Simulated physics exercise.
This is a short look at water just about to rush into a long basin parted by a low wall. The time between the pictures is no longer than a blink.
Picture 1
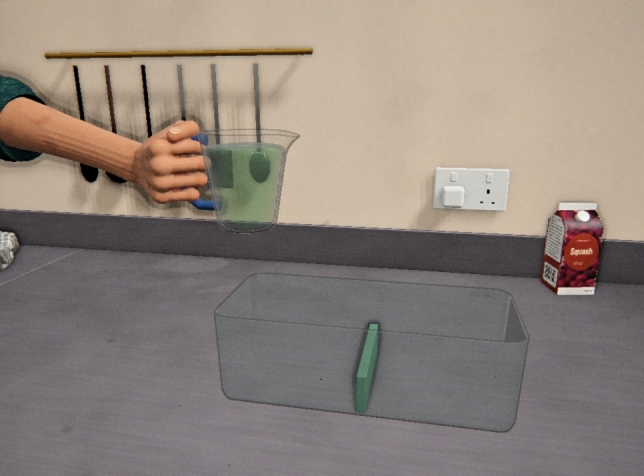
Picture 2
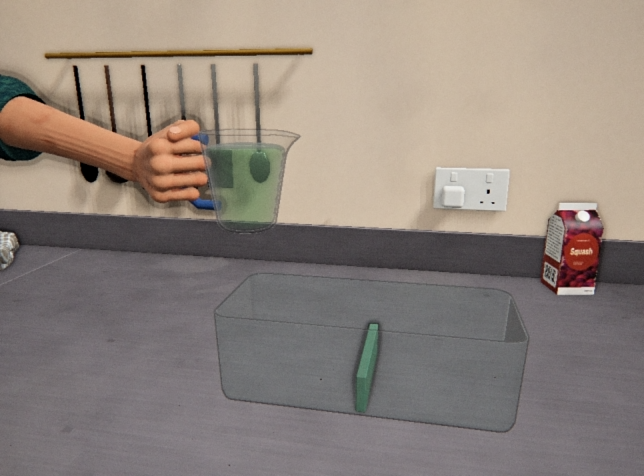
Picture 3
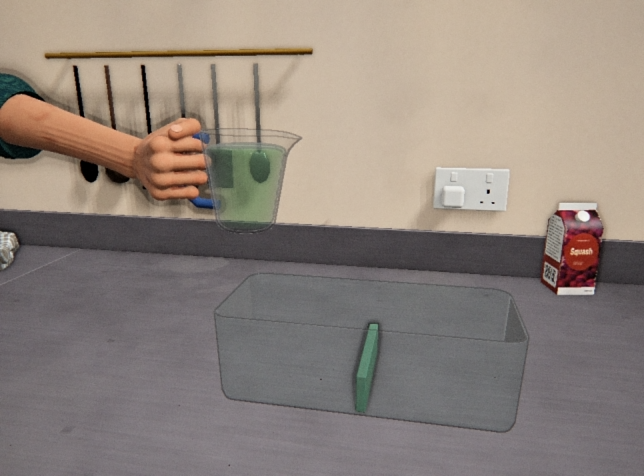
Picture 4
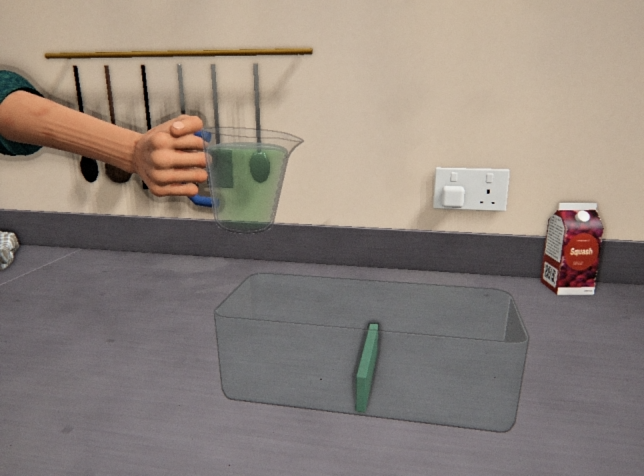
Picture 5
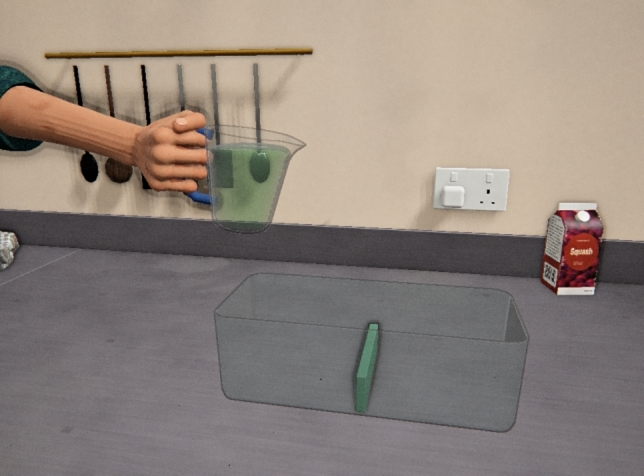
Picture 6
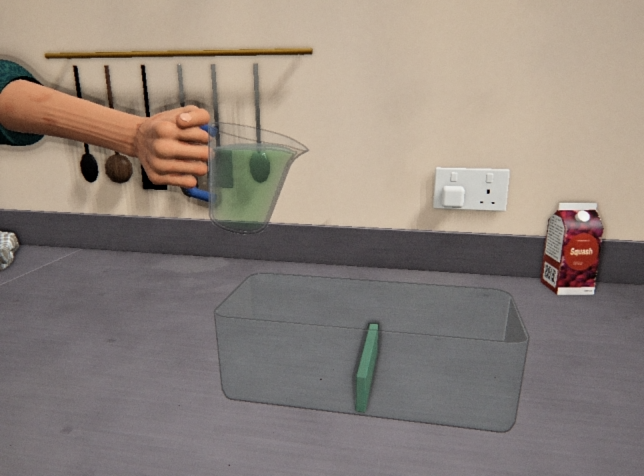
A hand holding a clear jug of green liquid slowly tilting it rightward above a long clear basin with a low green divider.
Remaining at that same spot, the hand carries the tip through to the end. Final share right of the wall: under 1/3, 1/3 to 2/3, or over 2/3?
I'd put the amount right of the wall under the one-third mark.
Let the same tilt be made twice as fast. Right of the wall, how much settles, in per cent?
Roughly 10 per cent ends up there.
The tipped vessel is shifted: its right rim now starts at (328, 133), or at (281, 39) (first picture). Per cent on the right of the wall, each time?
You'd get 75 percent from the first and 25 percent from the second.
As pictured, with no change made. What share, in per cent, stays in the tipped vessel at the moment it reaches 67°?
Near 75 percent is still in there.
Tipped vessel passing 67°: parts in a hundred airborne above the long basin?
Something close to 20 percent of it.
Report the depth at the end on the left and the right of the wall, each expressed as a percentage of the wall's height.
The left comes to 30 % and the right to 10 %.
A moment on, the tilt is 67° and 73 per cent is still to pour, 4 is left of the wall and 3 right of it.
Next, the tilt is 100° and 17 per cent is still to pour, 47 is left of the wall and 18 right of it.
Then the tilt is 105° and 0 per cent is still to pour, 77 is left of the wall and 19 right of it.
Later the tilt is 105° and 0 per cent is still to pour, 78 is left of the wall and 19 right of it.
In the end 78 per cent lies left of the wall, 19 right of it and 2 outside.
